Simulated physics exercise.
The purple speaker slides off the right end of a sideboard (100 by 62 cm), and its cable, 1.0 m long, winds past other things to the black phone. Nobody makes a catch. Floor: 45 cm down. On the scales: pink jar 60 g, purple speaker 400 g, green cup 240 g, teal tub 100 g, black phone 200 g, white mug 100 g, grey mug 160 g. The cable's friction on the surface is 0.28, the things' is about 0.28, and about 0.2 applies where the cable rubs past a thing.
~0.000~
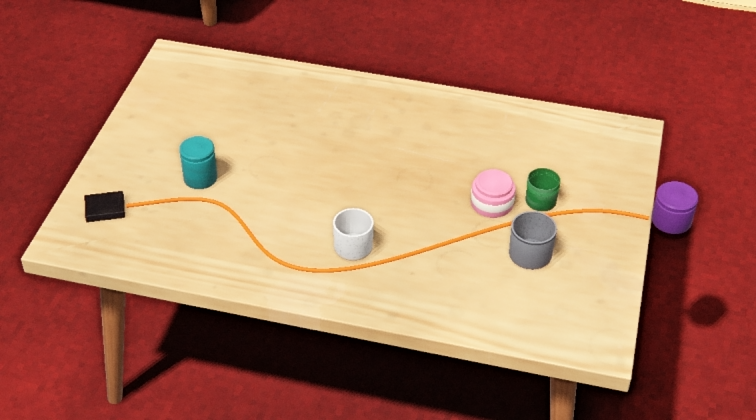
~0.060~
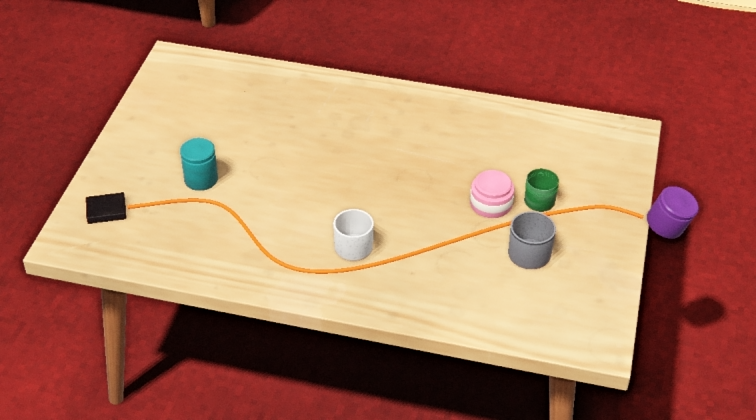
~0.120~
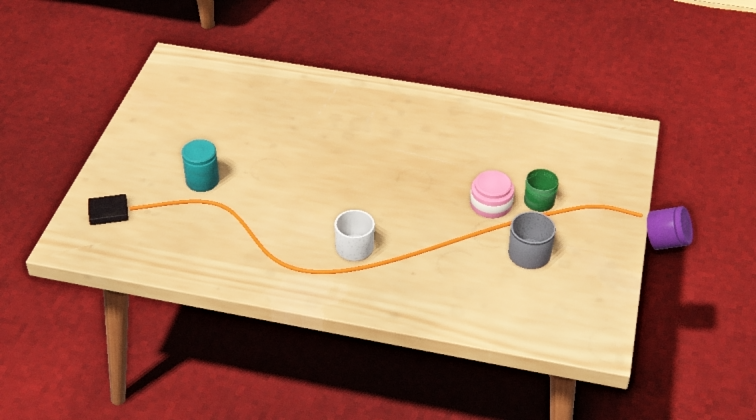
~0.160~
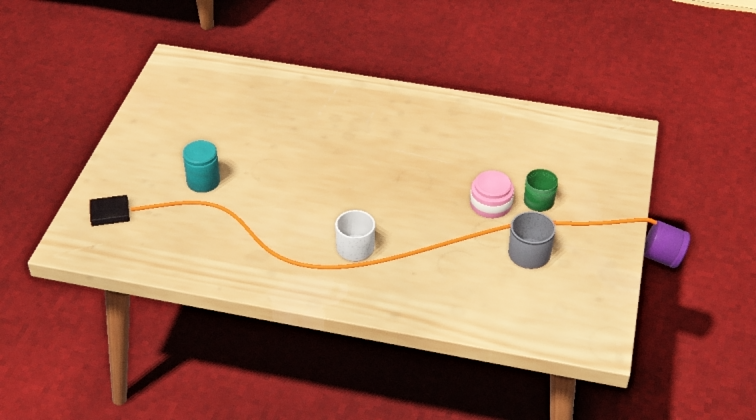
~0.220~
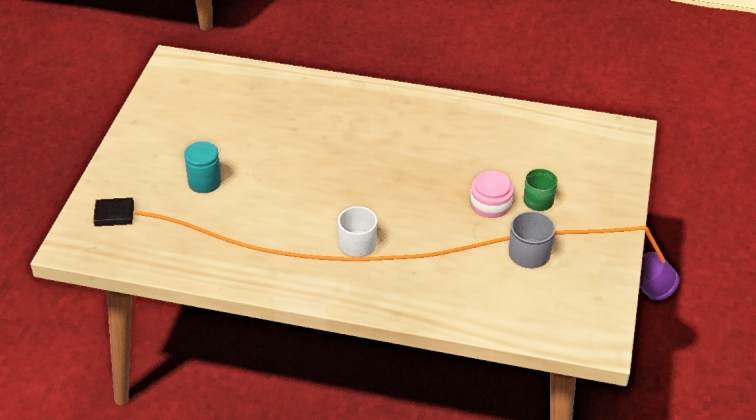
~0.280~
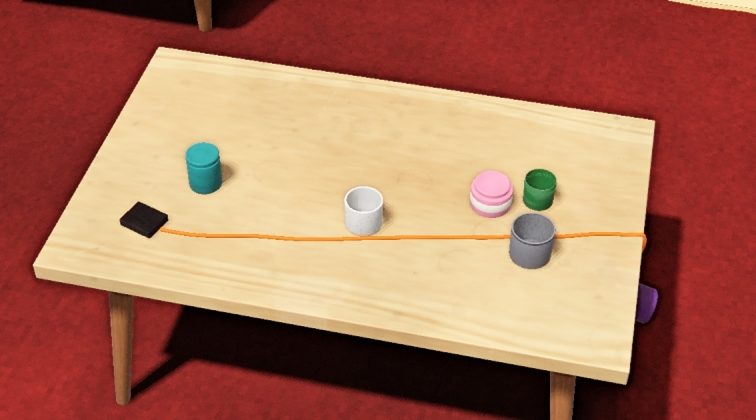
Wooden table with cups and jars, a purple container dropping off the right end, pulling an orange cord taut and dragging a black block rightward.
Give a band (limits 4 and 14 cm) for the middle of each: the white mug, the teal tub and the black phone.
Outcome: White mug: Upper range; teal tub: Lower range; black phone: Upper range.
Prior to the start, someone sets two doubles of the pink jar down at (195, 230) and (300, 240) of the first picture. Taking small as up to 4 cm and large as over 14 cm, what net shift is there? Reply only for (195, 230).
There it moves a long way.
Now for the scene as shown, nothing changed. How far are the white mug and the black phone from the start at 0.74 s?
Shifts - white mug 25 cm, black phone 50 cm.
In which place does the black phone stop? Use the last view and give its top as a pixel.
Rest point, last frame: Approx. (445, 255).
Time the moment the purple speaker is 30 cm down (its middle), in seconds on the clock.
That comes at 0.38 seconds.
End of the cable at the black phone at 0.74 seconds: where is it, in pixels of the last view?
Close to (410, 242) in the last picture.
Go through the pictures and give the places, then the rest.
The first picture shows shows, white mug (353, 222); teal tub (197, 147); black phone (104, 203); cable runs through (593, 211) (487, 230) (265, 251) (192, 199).
The second picture shows shows, purple speaker (676, 200); cable runs through (589, 208) (193, 200).
The third picture shows shows, purple speaker (670, 228); cable runs through (588, 207) (195, 201).
The fourth picture shows shows, purple speaker (666, 244); cable runs through (604, 223) (381, 261) (196, 203).
The fifth picture shows shows, white mug (358, 220); black phone (113, 209); purple speaker (655, 276); cable runs through (645, 228) (416, 256) (195, 228).
The sixth picture shows shows, white mug (364, 200); teal tub (202, 153); black phone (143, 217); cable runs through (569, 236) (448, 237) (336, 239) (224, 236).
After 0.5 s, the cable's tail end at (329, 236); black phone 36 cm off its start, white mug 23 cm off its start, purple speaker over the edge.
After 0.7 s, the cable's tail end at (410, 242); black phone 54 cm off its start, white mug 26 cm off its start, purple speaker over the edge.
After 1.0 s, the cable's tail end at (431, 248); black phone 58 cm off its start at (445, 255), white mug 26 cm off its start at (386, 126), purple speaker over the edge.
After 1.2 s, the cable's tail end at (431, 248); black phone 58 cm off its start, white mug 26 cm off its start, purple speaker over the edge.
After 2.4 s, the cable's tail end at (431, 248); black phone 58 cm off its start at (445, 255), white mug 26 cm off its start at (386, 126), teal tub 0 cm off its start at (202, 153), purple speaker over the edge.
